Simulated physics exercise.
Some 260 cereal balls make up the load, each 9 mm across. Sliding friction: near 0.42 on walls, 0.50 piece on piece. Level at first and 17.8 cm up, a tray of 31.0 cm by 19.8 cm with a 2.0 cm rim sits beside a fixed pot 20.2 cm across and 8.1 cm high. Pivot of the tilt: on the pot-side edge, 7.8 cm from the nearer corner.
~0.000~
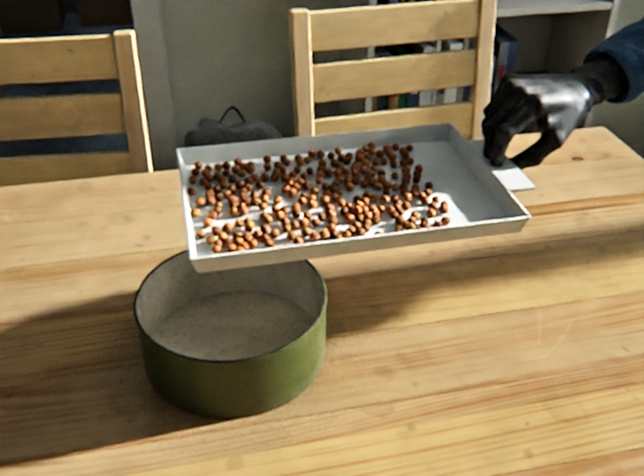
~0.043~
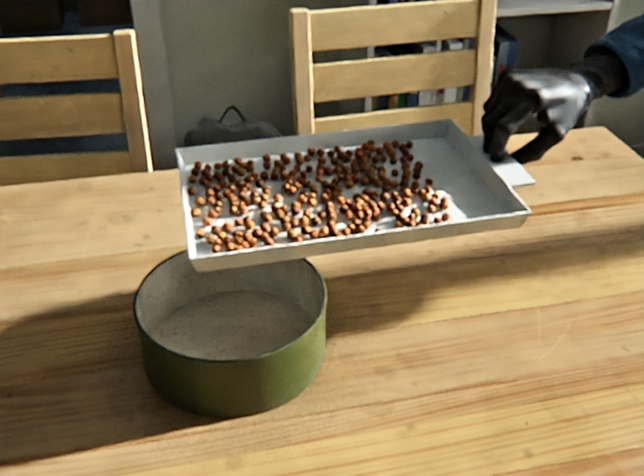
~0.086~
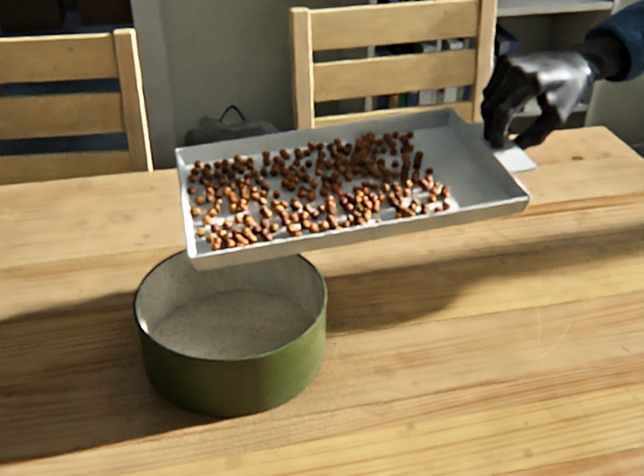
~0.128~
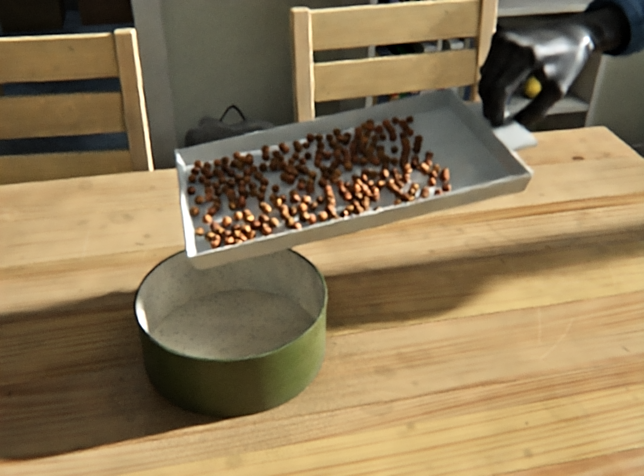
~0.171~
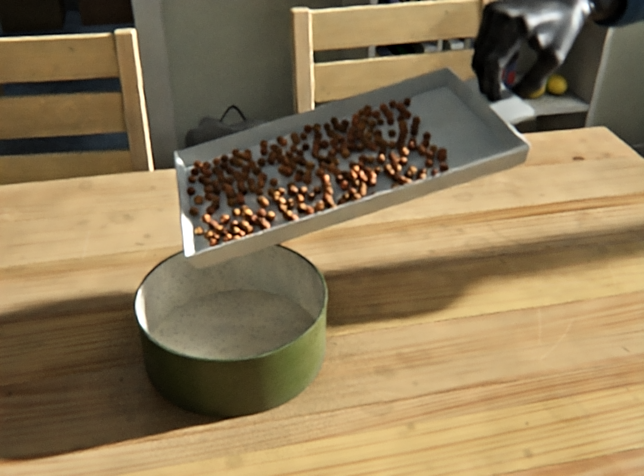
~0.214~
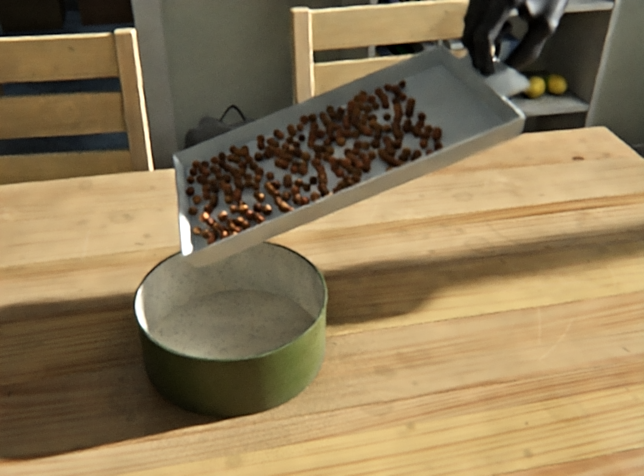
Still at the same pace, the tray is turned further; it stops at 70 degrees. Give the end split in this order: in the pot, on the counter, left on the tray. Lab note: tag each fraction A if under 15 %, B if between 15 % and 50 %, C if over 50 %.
Pot = A, counter = B, tray = C.
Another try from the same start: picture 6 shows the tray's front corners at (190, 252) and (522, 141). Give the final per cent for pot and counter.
Pot 5; counter 15.
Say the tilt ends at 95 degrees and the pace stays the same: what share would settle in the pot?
Roughly 30 %.
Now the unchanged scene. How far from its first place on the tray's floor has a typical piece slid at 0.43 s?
By then it sits near 4 cm from where it began.
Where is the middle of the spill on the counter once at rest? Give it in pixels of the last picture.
Centre of spill: Around pixel (71, 330).
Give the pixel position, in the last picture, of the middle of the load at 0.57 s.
My estimate is roughly (203, 164).
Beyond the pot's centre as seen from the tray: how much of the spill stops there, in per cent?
Share past the middle: Roughly 100 percent.
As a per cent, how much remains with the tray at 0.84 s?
About 60% of the load.
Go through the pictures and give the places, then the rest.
Tray tilt 0 degrees, front corners at (196, 254) and (523, 214); middle of the pieces at (314, 191); pot at (231, 294), in the first picture.
Tray tilt 1 degrees, front corners at (195, 254) and (523, 210); middle of the pieces at (314, 189), in the second picture.
Tray tilt 4 degrees, front corners at (194, 253) and (524, 195), lowest corner left back; middle of the pieces at (313, 184), in the third picture.
Tray tilt 8 degrees, front corners at (193, 252) and (525, 172), lowest corner left back; middle of the pieces at (312, 175), in the fourth picture.
Tray tilt 14 degrees, front corners at (191, 252) and (522, 145), lowest corner left back; middle of the pieces at (310, 166), in the fifth picture.
Tray tilt 19 degrees, front corners at (188, 251) and (516, 116), lowest corner left back; middle of the pieces at (306, 157); pot at (231, 293). The tray's pace is about 125 degrees a second, in the sixth picture.
Then, at 0.43 s, tilt 46 degrees; the tray holds 100 %, the pot 0 %.
Then, at 0.57 s, tilt 63 degrees; the tray holds 100 %, the pot 0 %.
After 0.84 s, tilt 70 degrees; the tray holds 60 %, the pot 5 %.
In the end, at 1.7 s, pot 10 %, counter 35 %, tray 55 %.
